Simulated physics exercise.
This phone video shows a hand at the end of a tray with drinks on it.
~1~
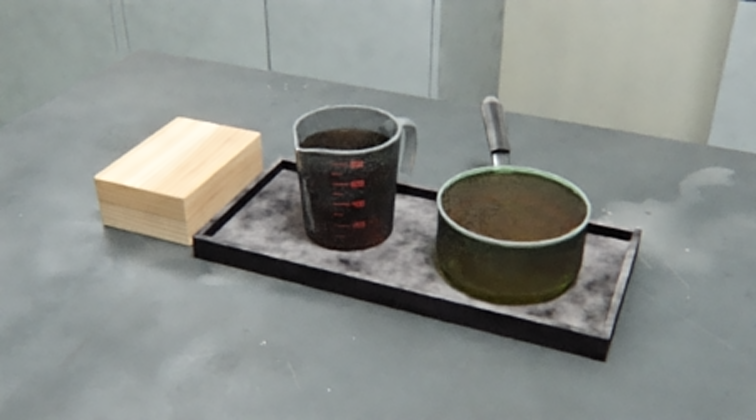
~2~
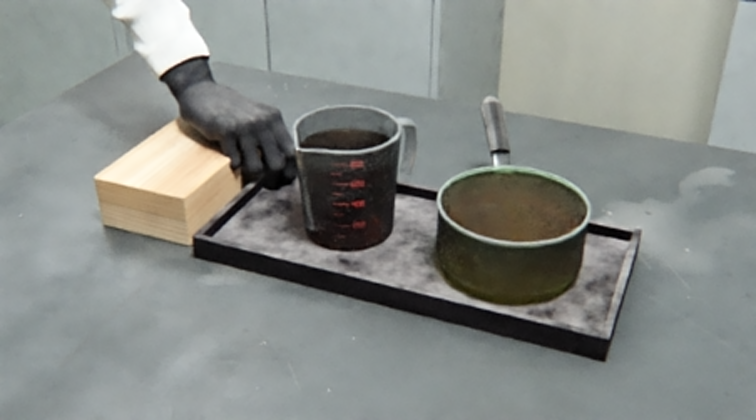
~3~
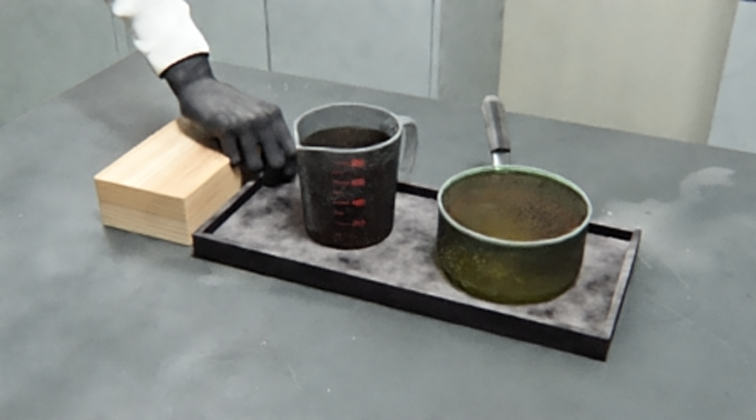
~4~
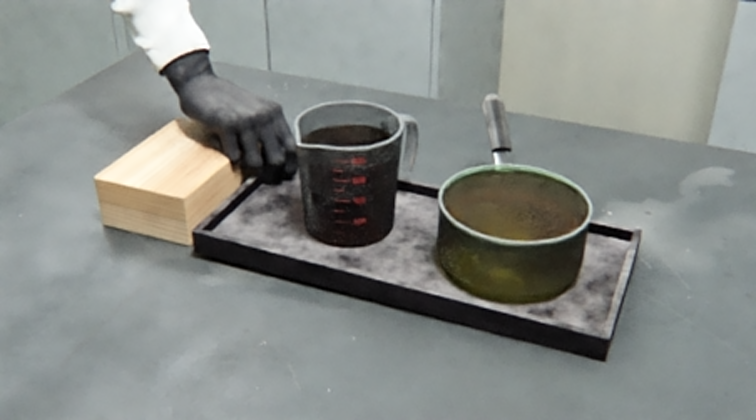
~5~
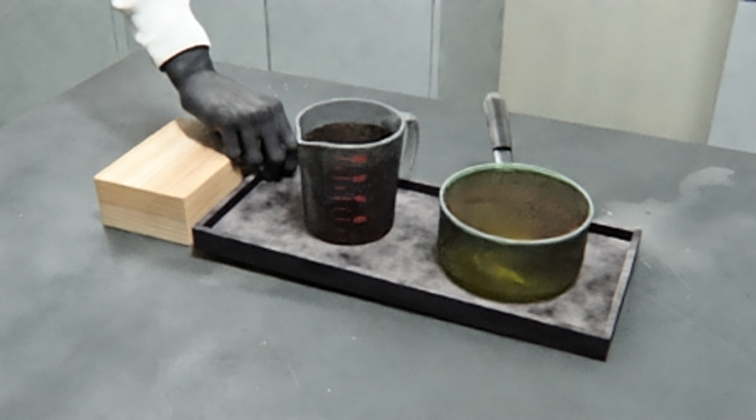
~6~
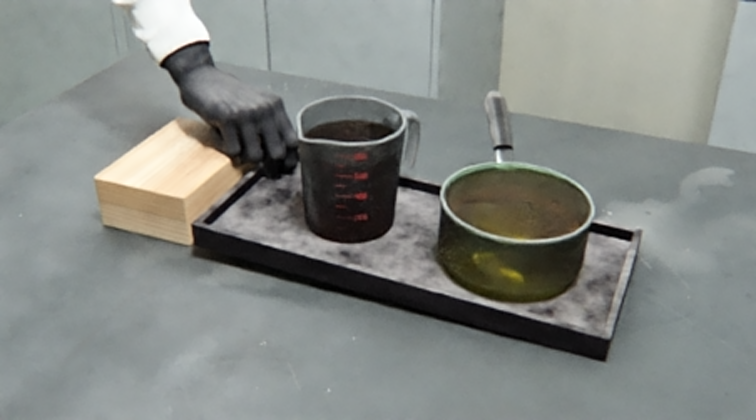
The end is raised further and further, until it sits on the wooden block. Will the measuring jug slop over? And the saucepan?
At the end, measuring jug: I expect no loss from it, saucepan: I expect some loss from it.
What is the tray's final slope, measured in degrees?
I'd put it at around 9°.
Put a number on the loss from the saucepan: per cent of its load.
10 %.
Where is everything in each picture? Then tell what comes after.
In the first frame, the tray lies flat; measuring jug (348, 177) about three quarters full; saucepan (510, 232) nearly full; wooden block (142, 212).
In the second frame, a hand takes the end of the tray; measuring jug about three quarters full, surface at (347, 150); saucepan nearly full, surface at (513, 207).
In the third frame, the tray slopes by about 0°; measuring jug (349, 175) about three quarters full; saucepan (511, 231) nearly full.
In the fourth frame, the end is rising; measuring jug about three quarters full, surface at (349, 146); saucepan nearly full, surface at (514, 205); wooden block (142, 212).
In the fifth frame, the end has come up a little; measuring jug (350, 171) about three quarters full; saucepan (512, 230) nearly full.
In the sixth frame, slope near 2°; measuring jug about three quarters full, surface at (351, 141); saucepan nearly full, surface at (516, 203); wooden block (142, 212).
A moment on, the tray slopes by about 6°; measuring jug, all is still inside; saucepan, a puddle lies under it.
Further on, the tray slopes by about 10°; measuring jug, all is still inside; saucepan, a puddle lies under it.
When it is over, the tray slopes by about 9°, resting on the wooden block; measuring jug, all is still inside; saucepan, a puddle lies under it.
